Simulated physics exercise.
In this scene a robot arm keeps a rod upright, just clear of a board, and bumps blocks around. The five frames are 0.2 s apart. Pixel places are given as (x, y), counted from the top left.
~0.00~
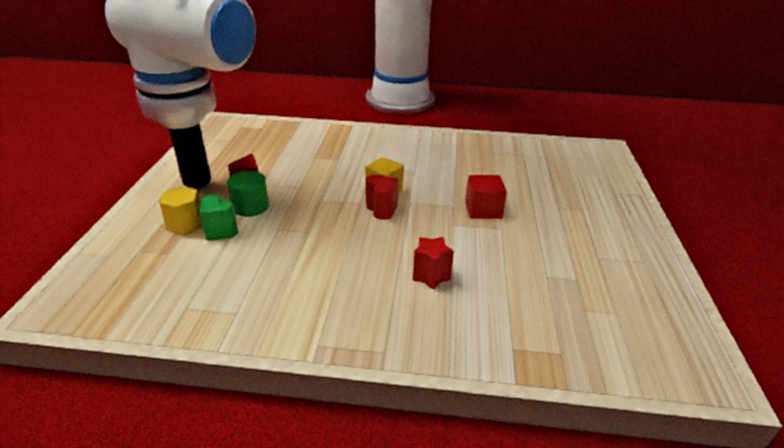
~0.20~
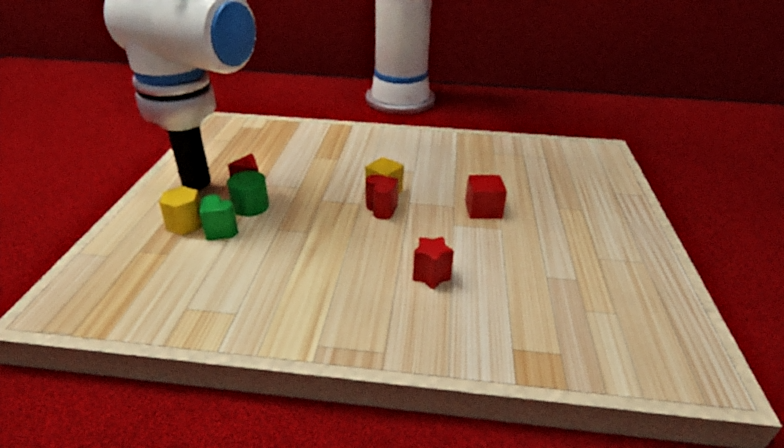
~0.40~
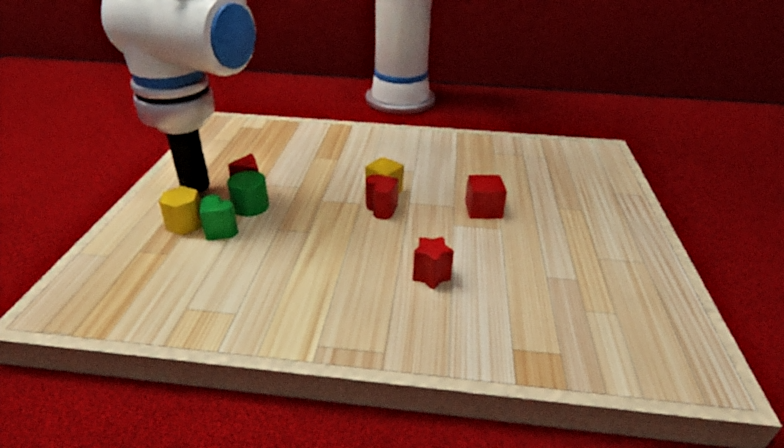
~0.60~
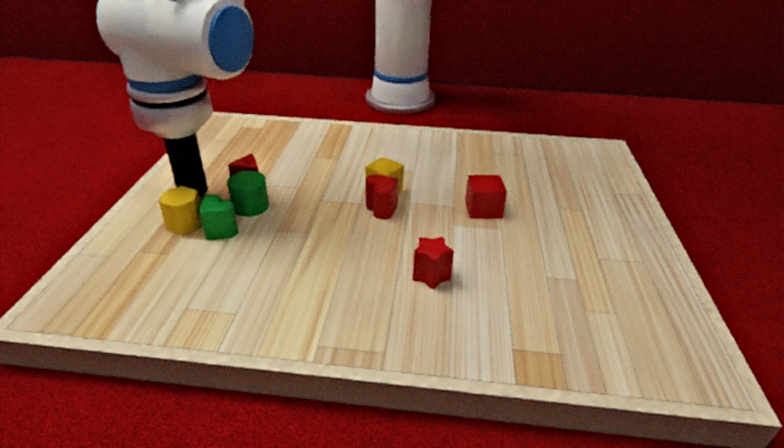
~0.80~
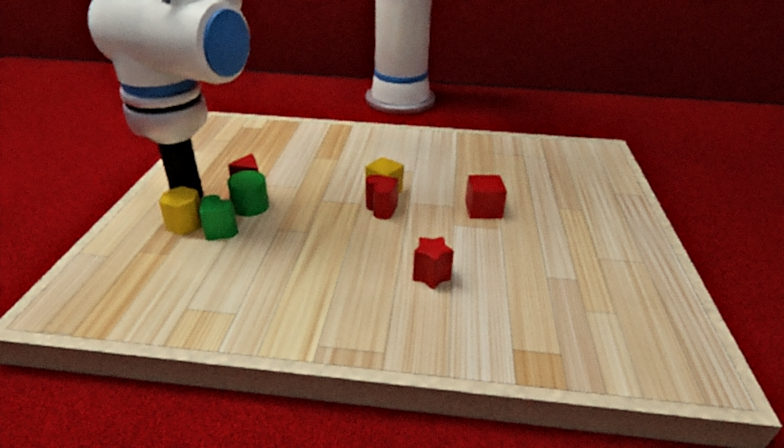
A robot arm holding a black rod edged slightly down and to the left, drawing in just behind the yellow block, while the green, red and yellow blocks on the wooden board stayed put.
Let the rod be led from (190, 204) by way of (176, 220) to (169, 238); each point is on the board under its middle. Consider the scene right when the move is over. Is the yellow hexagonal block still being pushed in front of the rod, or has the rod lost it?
It holds its place in front.
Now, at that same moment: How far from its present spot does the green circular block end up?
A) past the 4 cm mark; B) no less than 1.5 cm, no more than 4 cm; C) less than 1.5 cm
My pick is C.
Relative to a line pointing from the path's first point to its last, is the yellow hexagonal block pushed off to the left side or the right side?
Shifts left.
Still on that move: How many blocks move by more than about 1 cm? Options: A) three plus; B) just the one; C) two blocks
My pick is B.
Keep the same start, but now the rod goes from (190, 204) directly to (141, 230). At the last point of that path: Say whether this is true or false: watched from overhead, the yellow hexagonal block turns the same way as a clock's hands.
The claim does not hold.
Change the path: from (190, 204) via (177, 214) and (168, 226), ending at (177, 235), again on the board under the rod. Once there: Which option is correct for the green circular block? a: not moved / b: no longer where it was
That would be a.
What follows on the original path. Halfway along, rod (174, 213); yellow hexagonal block (175, 209), turned 30° anticlockwise.
At the end, rod (167, 231); yellow hexagonal block (181, 222), turned 70° anticlockwise; green heart-shaped block not moved; green circular block not moved.
